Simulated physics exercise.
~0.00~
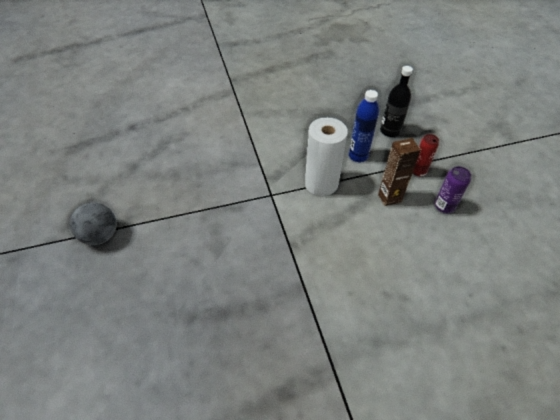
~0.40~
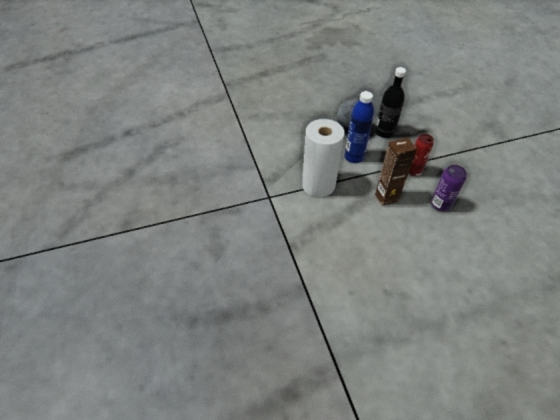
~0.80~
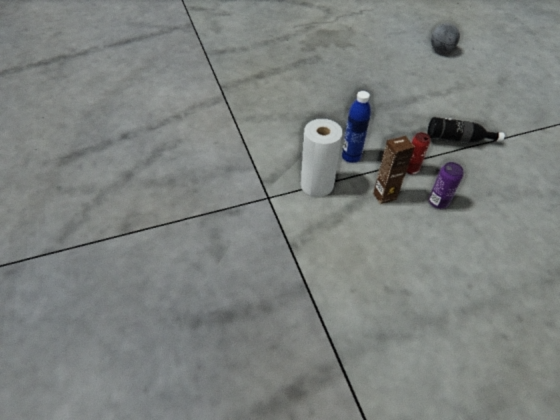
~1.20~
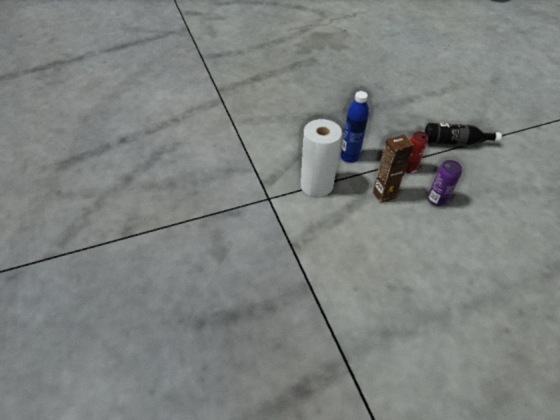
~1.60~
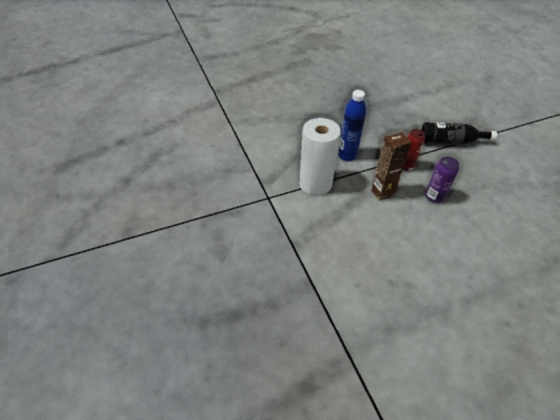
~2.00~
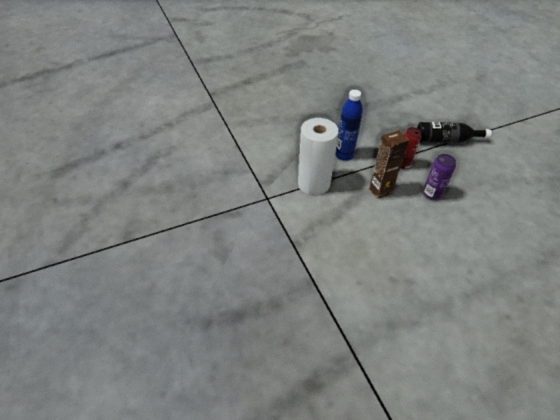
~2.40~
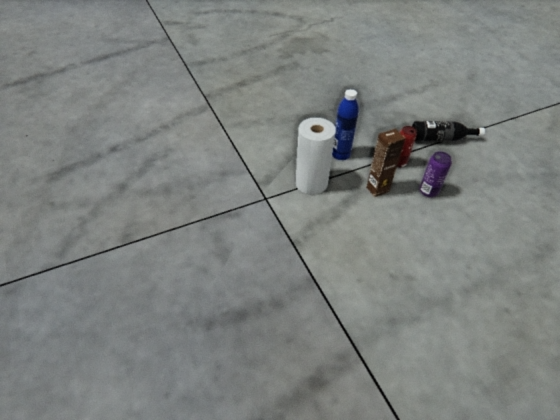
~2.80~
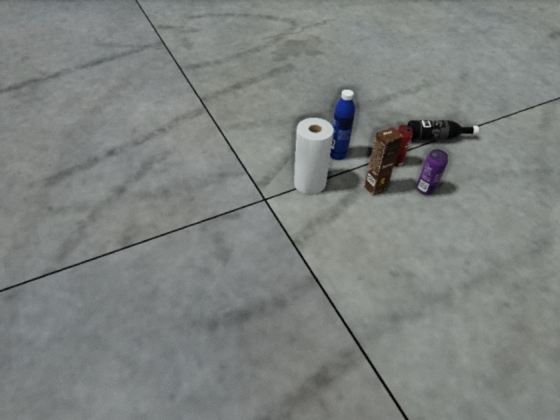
A grey ball rolls right behind the blue bottle, topples the black bottle and leaves view.
